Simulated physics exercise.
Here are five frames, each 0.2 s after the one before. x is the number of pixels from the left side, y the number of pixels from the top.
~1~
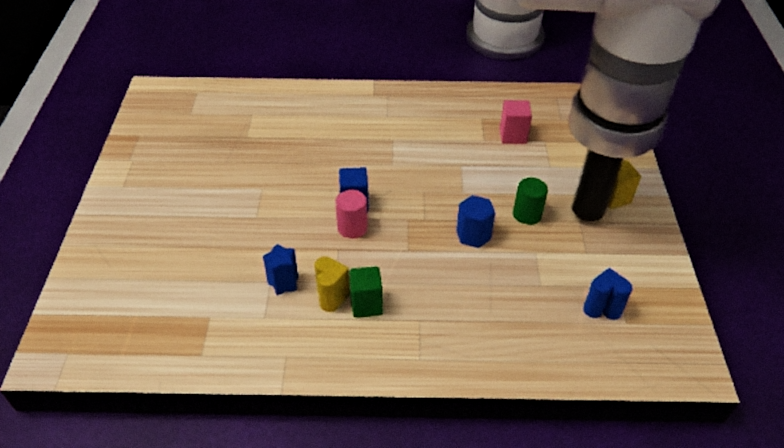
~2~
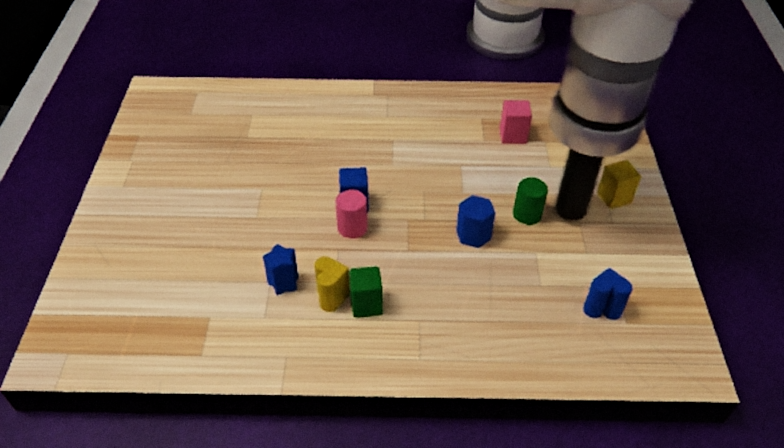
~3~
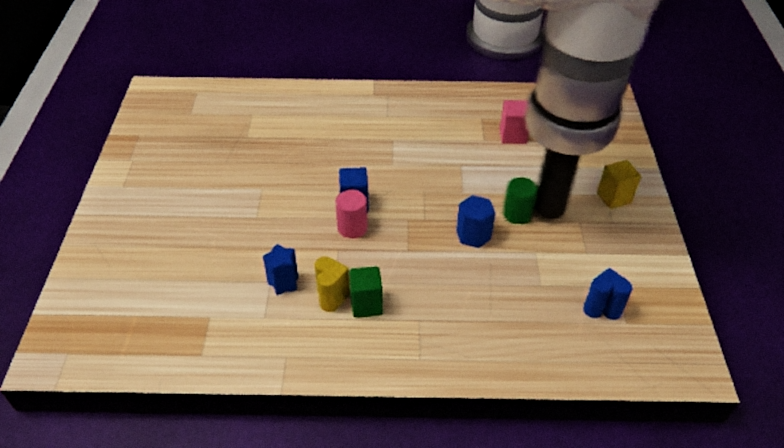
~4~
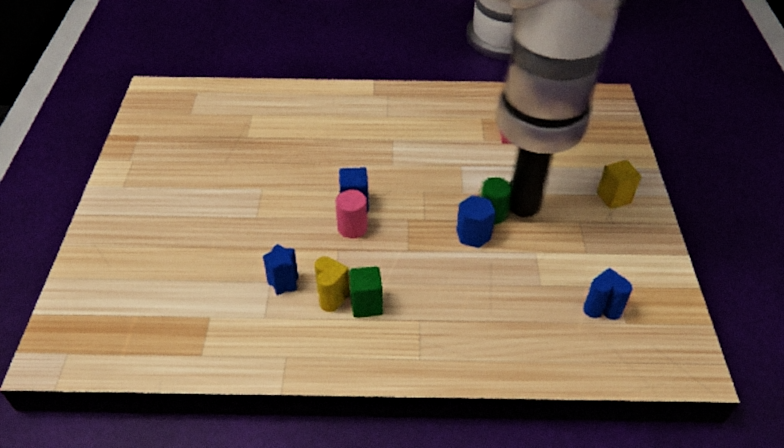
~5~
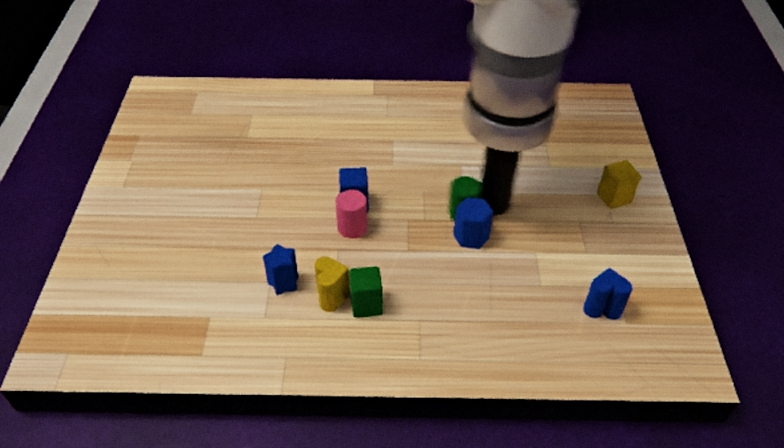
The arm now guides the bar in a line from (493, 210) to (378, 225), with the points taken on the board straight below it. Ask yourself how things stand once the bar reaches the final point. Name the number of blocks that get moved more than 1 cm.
3 or more blocks.
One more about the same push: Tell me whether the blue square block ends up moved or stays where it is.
The answer is that it is displaced.
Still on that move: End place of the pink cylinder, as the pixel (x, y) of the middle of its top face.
In the picture, it is at (327, 205).
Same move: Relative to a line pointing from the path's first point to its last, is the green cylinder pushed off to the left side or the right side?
Slides right.
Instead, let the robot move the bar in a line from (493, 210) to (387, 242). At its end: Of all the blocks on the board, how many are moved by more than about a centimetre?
The number of blocks that move over 1 cm is two.
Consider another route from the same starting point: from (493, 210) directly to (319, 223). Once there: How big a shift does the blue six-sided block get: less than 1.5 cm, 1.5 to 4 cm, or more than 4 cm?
Net shift: Below 1.5 cm.
The first path, step by step. One third of the way, bar at (456, 209); green cylinder at (426, 187); blue six-sided block at (473, 211), turned 15° anticlockwise.
Two thirds of the way, bar at (417, 214); green cylinder at (386, 188); blue six-sided block at (473, 211), turned 15° anticlockwise.
At the end, bar at (378, 219); pink cylinder at (327, 205); blue square block at (335, 170), turned 55° clockwise; green cylinder at (348, 188); blue six-sided block at (473, 211), turned 15° anticlockwise.
